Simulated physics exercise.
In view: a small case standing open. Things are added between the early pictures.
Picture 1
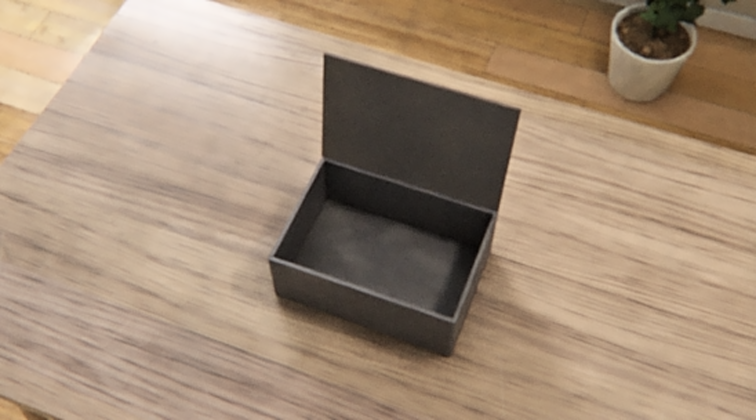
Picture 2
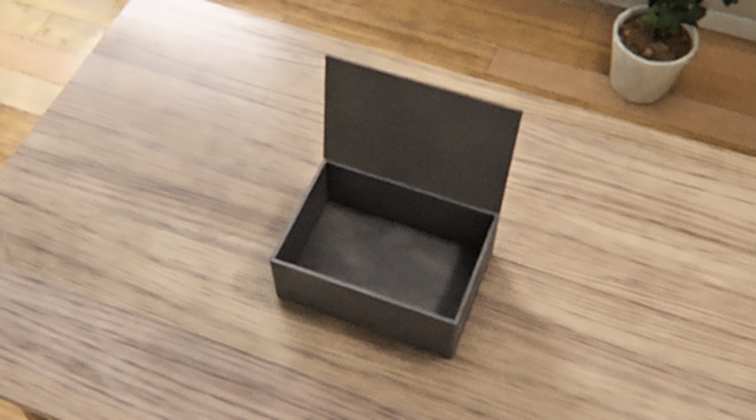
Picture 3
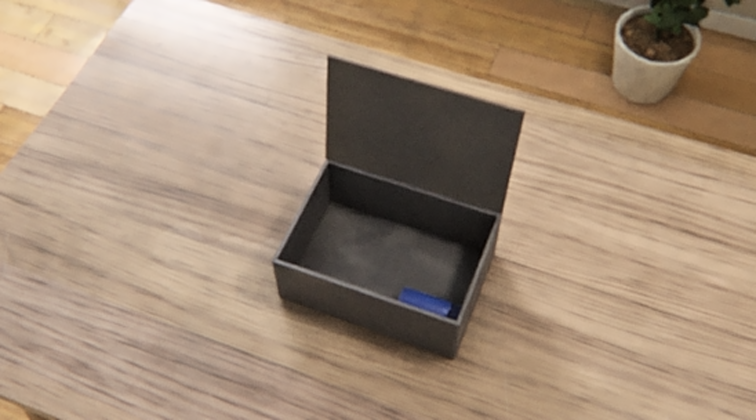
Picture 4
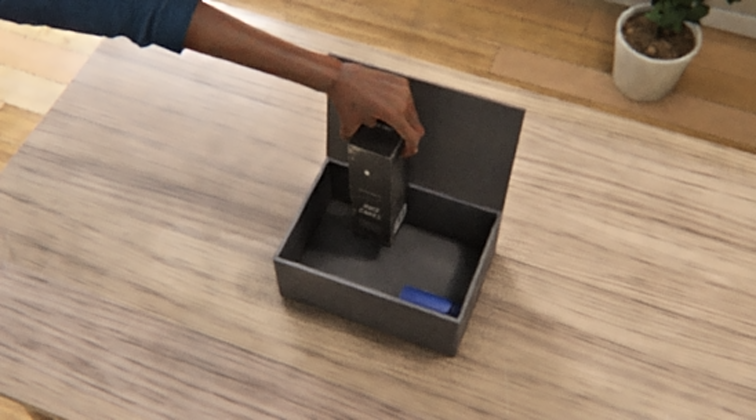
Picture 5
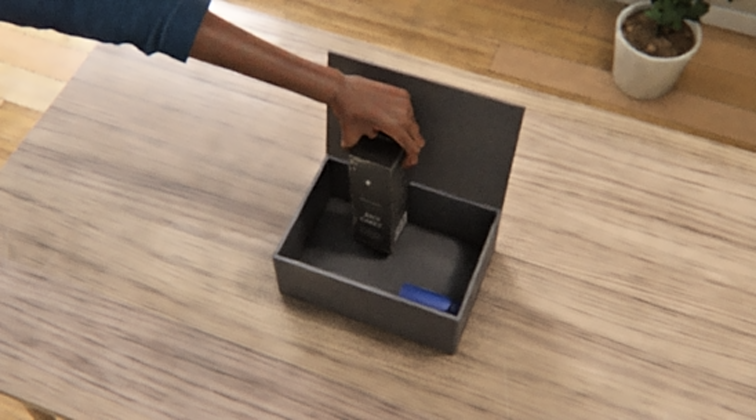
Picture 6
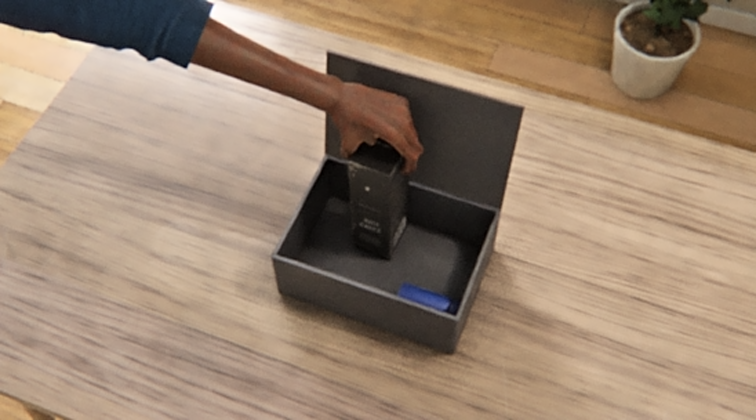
At the start, a small dark case stands open and empty on a wooden table, near a potted plant. A blue object then appears inside, at the front right. Next, a hand reaches in from the left holding a black carton upright inside the case, lowering it slightly and still gripping it.
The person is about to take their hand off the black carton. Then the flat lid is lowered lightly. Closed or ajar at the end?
In the end the lid is held up.
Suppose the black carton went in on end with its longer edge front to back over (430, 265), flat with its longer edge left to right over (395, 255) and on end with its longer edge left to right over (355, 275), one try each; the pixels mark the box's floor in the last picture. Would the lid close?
In the first case it is held up; in the second case it shuts flat; in the third case it will not close.
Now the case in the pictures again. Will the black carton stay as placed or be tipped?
The black carton tips.
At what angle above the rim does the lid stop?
Some 25° above the rim.
Then, 3.10 s past the last view, lid 78° above the rim; black carton rocked 4° from its first pose near (378, 200).
Then, 4.10 s past the last view, lid 42° above the rim; black carton rocked 35° from its first pose near (360, 234).
Finally, lid 25° above the rim; down or leaning hard in the box, black carton; blue shaker still in place. Final places as the last picture's camera would see them, black carton near (353, 245).
